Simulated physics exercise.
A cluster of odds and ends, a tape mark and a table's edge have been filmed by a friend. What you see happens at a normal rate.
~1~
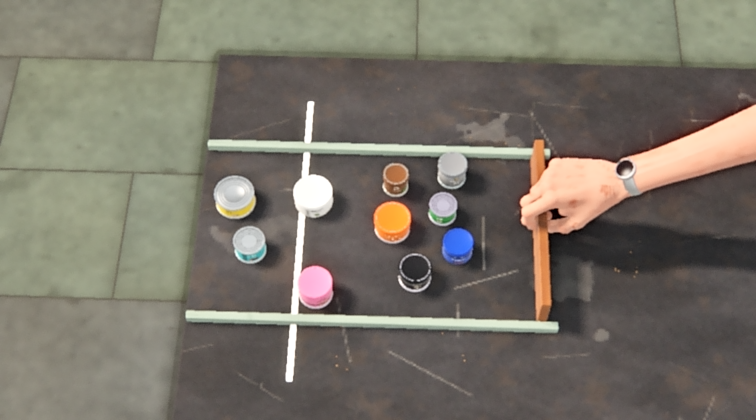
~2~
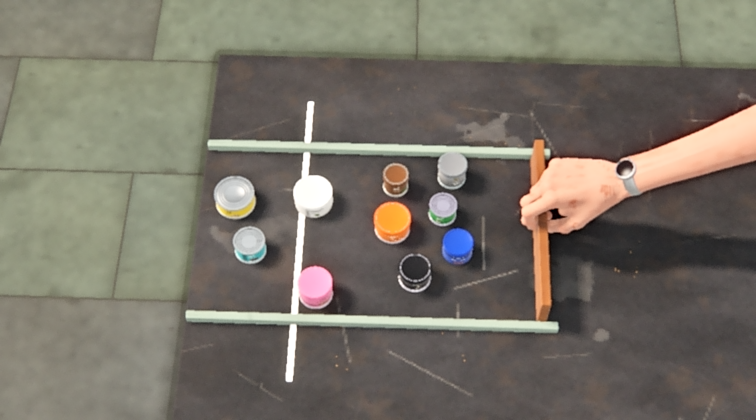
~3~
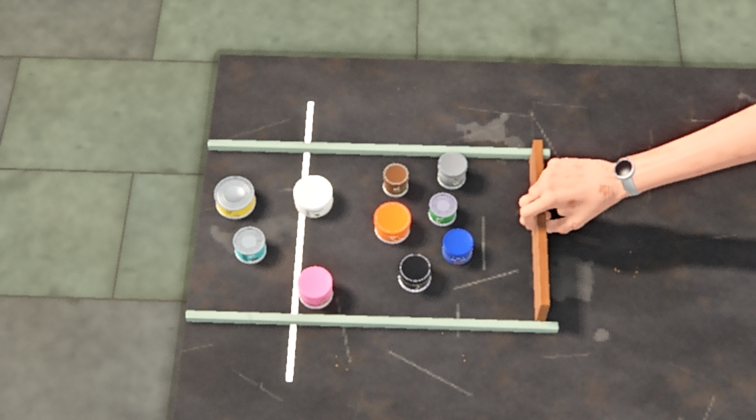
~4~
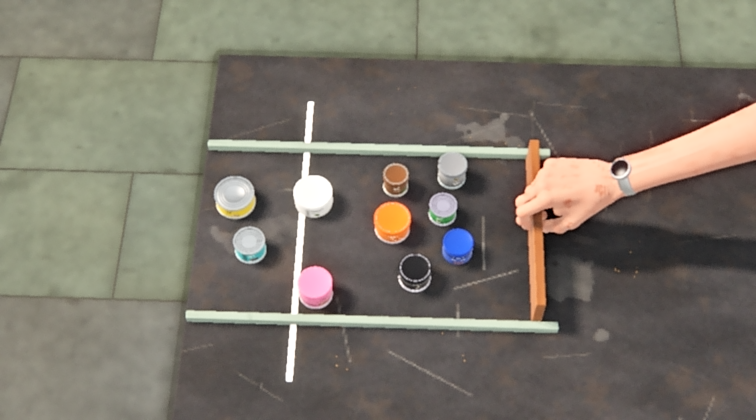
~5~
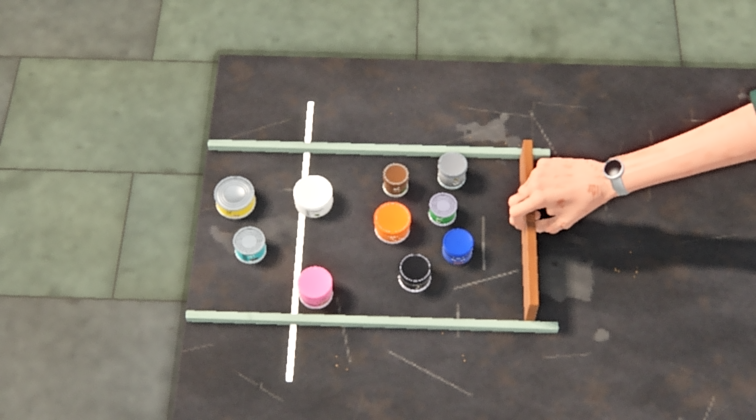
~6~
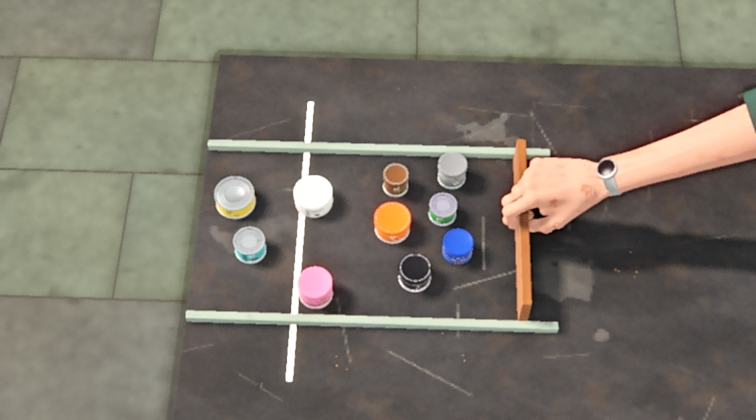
A hand wearing a grey watch grips a brown wooden board standing across two pale green rails on a dark, scuffed tabletop, seen from above against green floor tiles. Yellow, turquoise, white and pink pots sit near a white tape line at left, with brown, orange, black, grey, green and blue ones nearer the board. The hand first stays still, then slides the board slightly left, while the pots remain unmoved.
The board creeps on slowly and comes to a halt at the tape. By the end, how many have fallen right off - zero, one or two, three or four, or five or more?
By the end, zero have.
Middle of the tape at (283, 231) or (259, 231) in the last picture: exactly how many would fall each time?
Down on the floor: 1 and 1.
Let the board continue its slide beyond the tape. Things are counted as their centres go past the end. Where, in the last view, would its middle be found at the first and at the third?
(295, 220), later (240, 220).
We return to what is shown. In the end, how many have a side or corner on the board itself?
Number: 5.
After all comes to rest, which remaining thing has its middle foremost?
Yellow pot.
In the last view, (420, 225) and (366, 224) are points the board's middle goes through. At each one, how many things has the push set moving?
At the first point the count is 6, at the second it's 7.
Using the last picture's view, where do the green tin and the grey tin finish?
Green tin at about (289, 203), grey tin at about (292, 162).
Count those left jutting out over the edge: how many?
Answer: 1.
Soon after, none off yet; yellow pot at rest near (235, 198); turquoise pot at rest near (250, 245); white tub at rest near (314, 197).
At rest, the number that fall off is zero.
